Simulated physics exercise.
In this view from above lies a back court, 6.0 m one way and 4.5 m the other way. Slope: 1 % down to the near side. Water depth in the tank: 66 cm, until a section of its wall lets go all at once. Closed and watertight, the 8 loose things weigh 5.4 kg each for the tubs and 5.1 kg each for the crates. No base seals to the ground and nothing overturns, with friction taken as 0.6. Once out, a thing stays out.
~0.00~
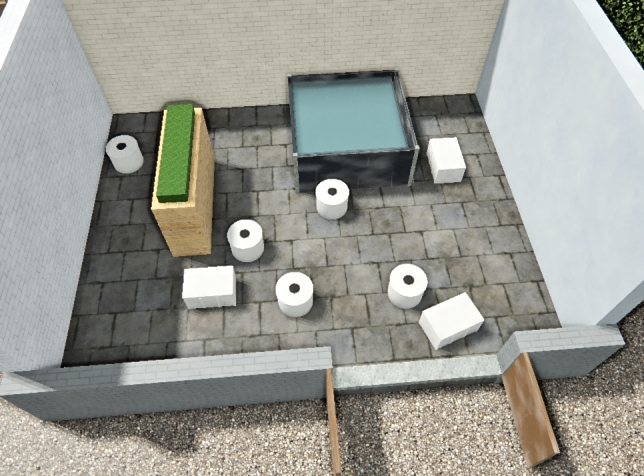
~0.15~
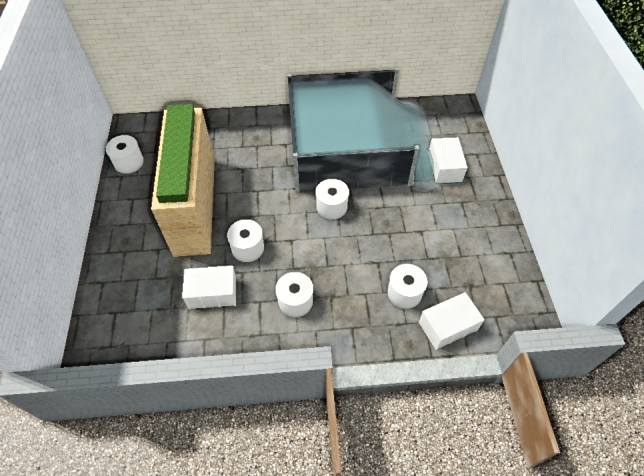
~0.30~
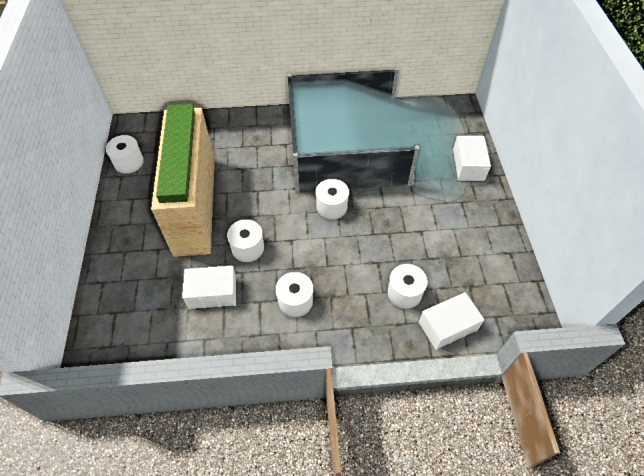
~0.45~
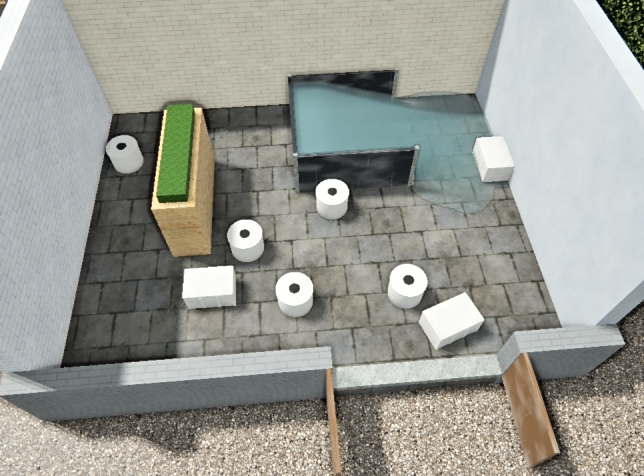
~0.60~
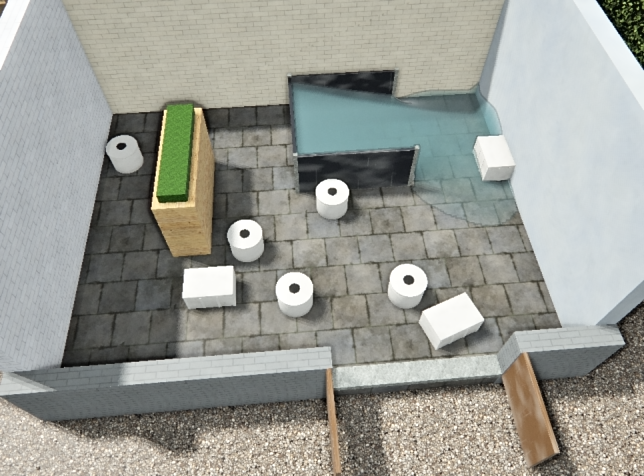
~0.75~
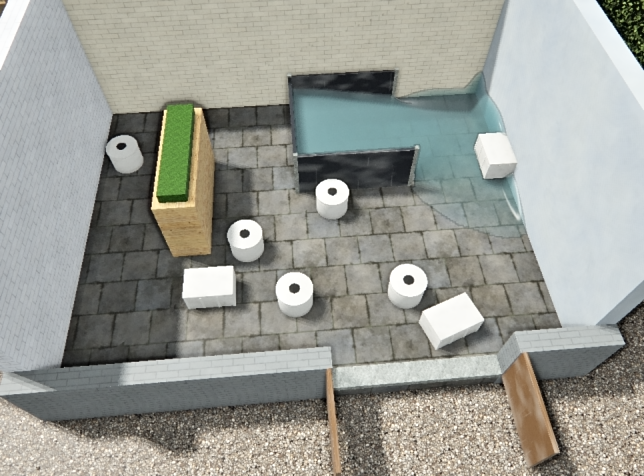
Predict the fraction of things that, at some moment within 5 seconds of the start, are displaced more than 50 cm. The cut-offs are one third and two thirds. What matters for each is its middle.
The fraction sits in the middle, a third or more yet beneath two thirds.
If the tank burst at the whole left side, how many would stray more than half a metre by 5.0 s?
That would give 5.
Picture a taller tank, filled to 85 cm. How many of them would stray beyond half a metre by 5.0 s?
That would give 4.
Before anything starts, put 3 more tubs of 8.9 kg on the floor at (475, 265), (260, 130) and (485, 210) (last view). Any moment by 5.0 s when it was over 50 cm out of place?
Above, below, above.
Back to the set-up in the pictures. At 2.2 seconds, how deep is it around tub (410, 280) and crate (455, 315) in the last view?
First about 1 cm, second about 3 cm.
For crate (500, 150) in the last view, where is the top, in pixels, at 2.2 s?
Look for it near (527, 299).
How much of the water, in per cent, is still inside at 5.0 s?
78 % or so.
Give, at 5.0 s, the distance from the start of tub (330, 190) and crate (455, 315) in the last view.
0 cm, then 140 cm.
After 1.1 s 1 of 8 are over 50 cm from their spots; 1 afloat.
After 2.2 s 1 of 8 are over 50 cm from their spots; 1 afloat.
After 3.5 s 3 of 8 are over 50 cm from their spots; 2 afloat.
After 5.0 s 3 of 8 are over 50 cm from their spots, and 3 have been at some point; 1 afloat.
